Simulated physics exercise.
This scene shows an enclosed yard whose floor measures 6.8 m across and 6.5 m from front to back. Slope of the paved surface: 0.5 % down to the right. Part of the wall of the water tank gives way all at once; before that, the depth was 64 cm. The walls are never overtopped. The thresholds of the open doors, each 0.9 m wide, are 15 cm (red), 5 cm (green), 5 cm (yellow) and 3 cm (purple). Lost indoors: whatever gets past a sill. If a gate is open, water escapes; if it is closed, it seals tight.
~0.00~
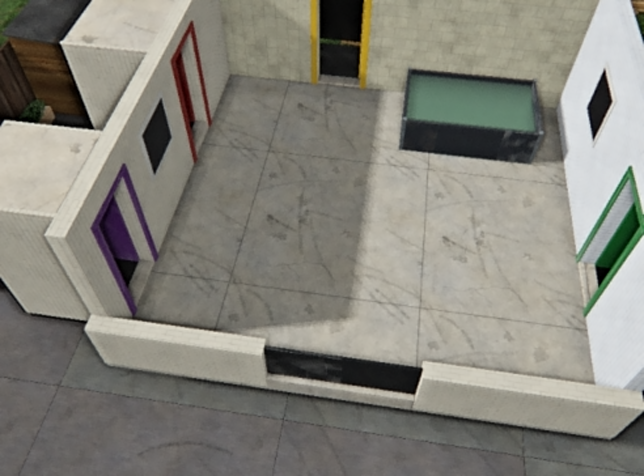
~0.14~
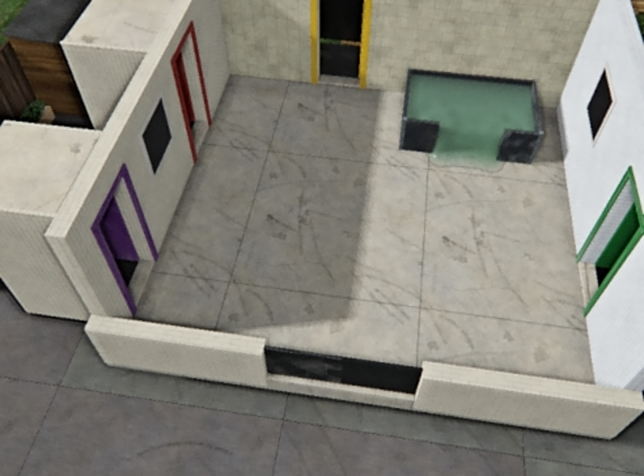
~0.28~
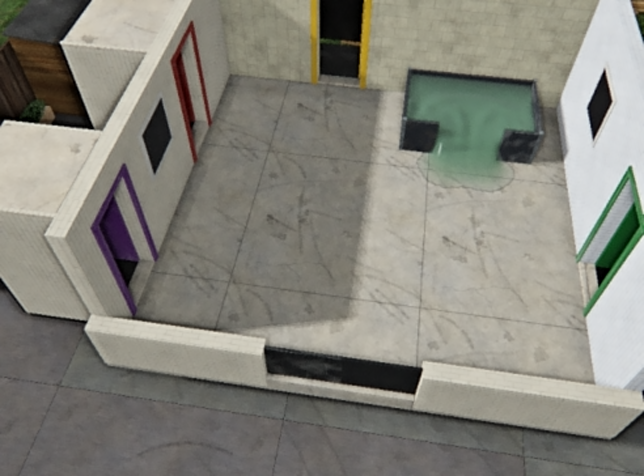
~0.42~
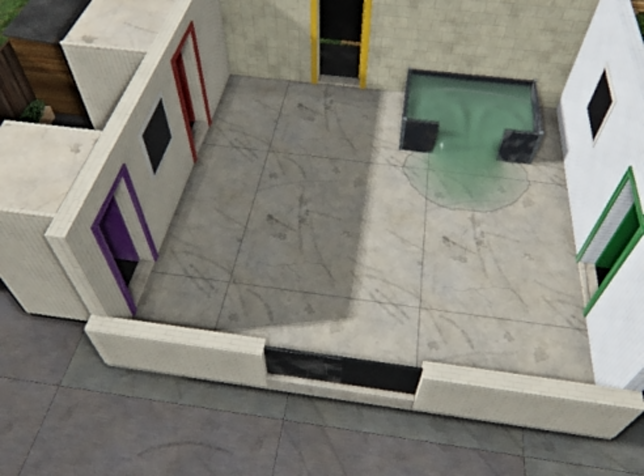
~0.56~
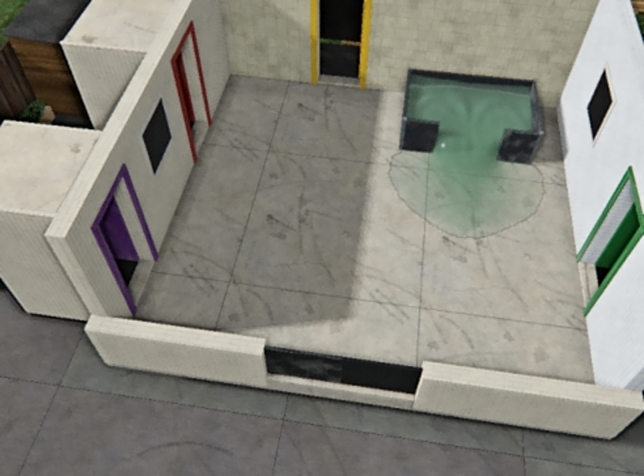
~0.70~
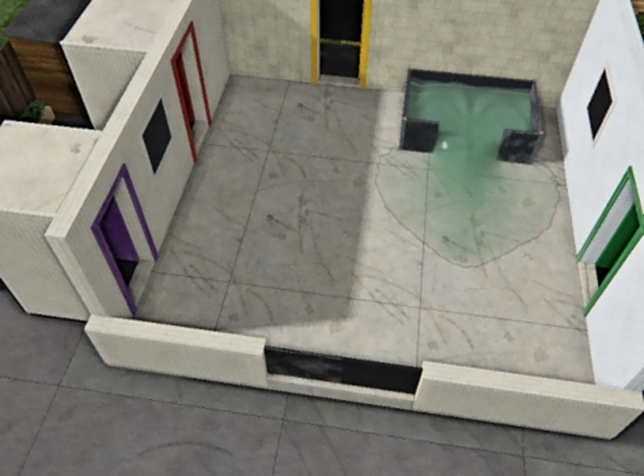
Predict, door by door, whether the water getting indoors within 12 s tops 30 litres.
In order: At the red door the inflow will remain within the limit; at the green door the inflow will break the limit; at the yellow door the inflow will remain within the limit; at the purple door the inflow will break the limit.
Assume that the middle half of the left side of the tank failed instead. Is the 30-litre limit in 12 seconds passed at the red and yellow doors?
Against the limit, the red door stays within it and the yellow door exceeds it.
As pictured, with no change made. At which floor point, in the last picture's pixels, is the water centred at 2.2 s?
The water's centre is around (460, 198).
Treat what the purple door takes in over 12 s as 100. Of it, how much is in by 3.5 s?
By then it's near 0% of the total.
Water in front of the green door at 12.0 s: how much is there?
It's some 6.0 centimetres deep.
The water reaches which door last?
It's the yellow door.
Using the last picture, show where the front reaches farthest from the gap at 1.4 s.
I'd mark it close to (497, 396).
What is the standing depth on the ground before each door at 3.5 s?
Centimetres: Red 0 / green 8 / yellow 0 / purple 0.
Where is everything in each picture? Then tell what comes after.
The water tank at (471, 103) is whole and still, 64 cm deep, in the first frame.
The front is at (499, 164), 0.7 m from the gap at (466, 147); 0.2 m2 of floor is under water; 64 cm left at the back of the water tank, in the second frame.
The front is at (500, 185), 0.9 m from the gap at (466, 148); 1.0 m2 of floor is under water; 63 cm left at the back of the water tank, in the third frame.
Water pours out at (466, 148) and has run 1.3 m, to (443, 203); typically 8 cm deep outside, 57 cm at the water tank's back, in the fourth frame.
The front is at (481, 234), 1.9 m from the gap at (466, 147); 3.5 m2 of floor is under water; 54 cm left at the back of the water tank, in the fifth frame.
Water pours out at (466, 147) and has run 2.5 m, to (474, 261); typically 5 cm deep outside, 55 cm at the water tank's back, in the sixth frame.
After 1.4 s water covers 35 % of the floor and is deepest (30 cm) near (470, 165); red door not reached, green door 4 cm at the sill, 0 L in, yellow door not reached, purple door not reached.
After 2.2 s water covers 45 % of the floor and is deepest (44 cm) near (590, 410); red door not reached, green door 10 cm at the sill, 12 L in, yellow door not reached, purple door not reached.
After 3.5 s water covers 55 % of the floor and is deepest (23 cm) near (582, 351); red door not reached, green door 8 cm at the sill, 28 L in, yellow door not reached, purple door not reached.
After 7.0 s water covers 70 % of the floor and is deepest (12 cm) near (135, 343); red door 2 cm at the sill, 0 L in, green door 9 cm at the sill, 83 L in, yellow door not reached, purple door 11 cm at the sill, 55 L in.
After 12.0 s water covers 95 % of the floor and is deepest (10 cm) near (399, 101); red door 3 cm at the sill, 0 L in, green door 6 cm at the sill, 106 L in, yellow door 6 cm at the sill, 0 L in, purple door 5 cm at the sill, 130 L in.
